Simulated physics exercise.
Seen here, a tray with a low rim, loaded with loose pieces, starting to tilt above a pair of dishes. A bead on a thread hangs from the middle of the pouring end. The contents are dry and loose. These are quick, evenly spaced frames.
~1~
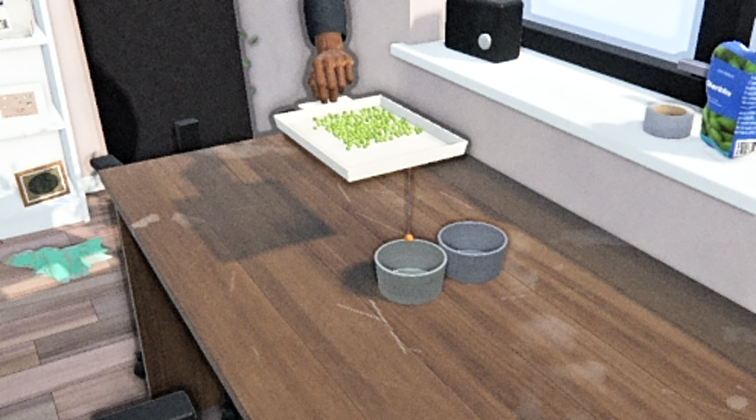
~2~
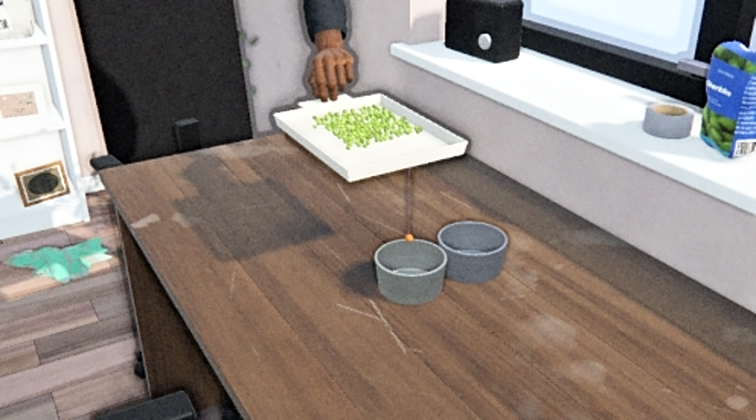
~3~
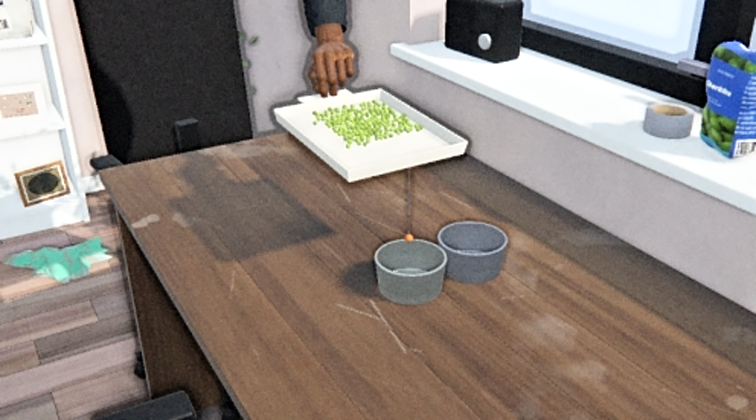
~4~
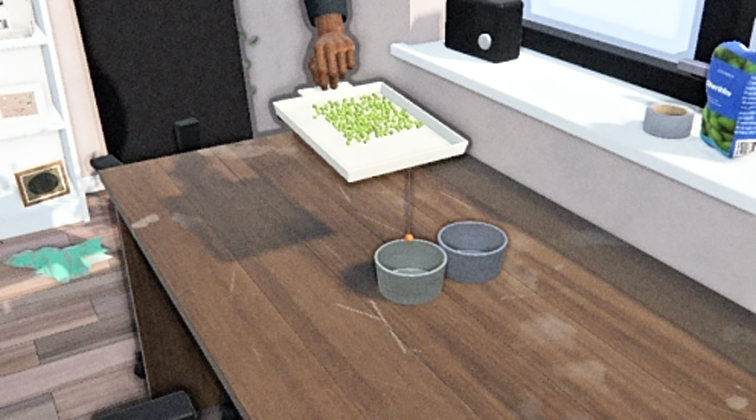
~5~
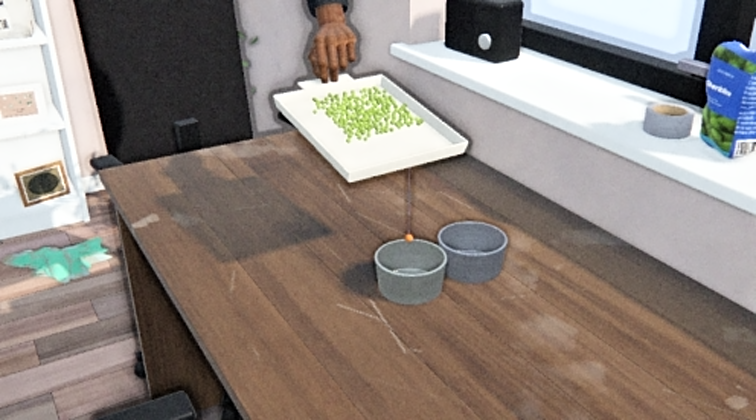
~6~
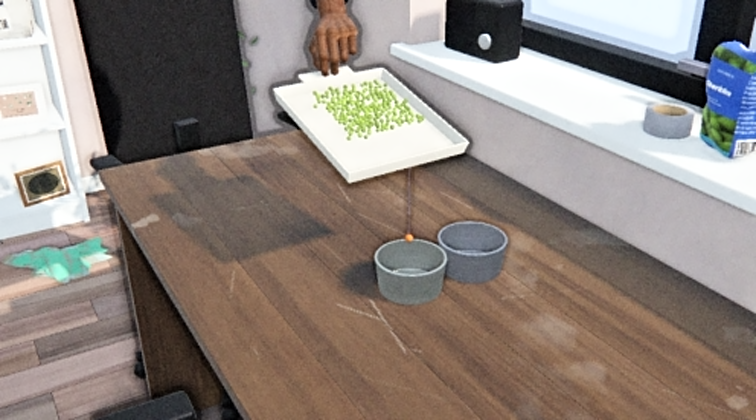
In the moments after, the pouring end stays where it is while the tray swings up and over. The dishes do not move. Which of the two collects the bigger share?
More goes to the left dish.
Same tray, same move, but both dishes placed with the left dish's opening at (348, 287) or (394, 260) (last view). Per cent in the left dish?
Roughly 20 per cent, and 50 per cent.
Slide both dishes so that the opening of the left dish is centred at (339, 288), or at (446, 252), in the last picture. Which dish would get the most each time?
First the right dish, then the left dish.
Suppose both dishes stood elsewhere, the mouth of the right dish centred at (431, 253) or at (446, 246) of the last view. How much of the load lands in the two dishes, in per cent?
About 80 and 80 per cent.
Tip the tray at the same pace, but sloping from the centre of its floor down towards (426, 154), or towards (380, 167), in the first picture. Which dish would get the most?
The first try: Right. The second: The left one.
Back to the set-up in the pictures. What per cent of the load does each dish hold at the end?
Left dish near 50 in a hundred; right dish near 10.
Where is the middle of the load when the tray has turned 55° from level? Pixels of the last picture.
Around (409, 155).
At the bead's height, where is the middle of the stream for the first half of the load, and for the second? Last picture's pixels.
At about (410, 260), then at (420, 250).
Soon after the last picture, tray tipped steeply; nearly all on the tray; a stray few in the right dish; a stray few outside both; a stray few in the air.
A little later, tray tipped right over; most on the tray; a small part in the left dish; a stray few in the right dish; a stray few outside both; a small part in the air.
Later still, tray tipped past a quarter turn; about half in the left dish; a small part in the right dish; about half outside both.
At rest, tray tipped past a quarter turn; about half in the left dish; a small part in the right dish; about half outside both.
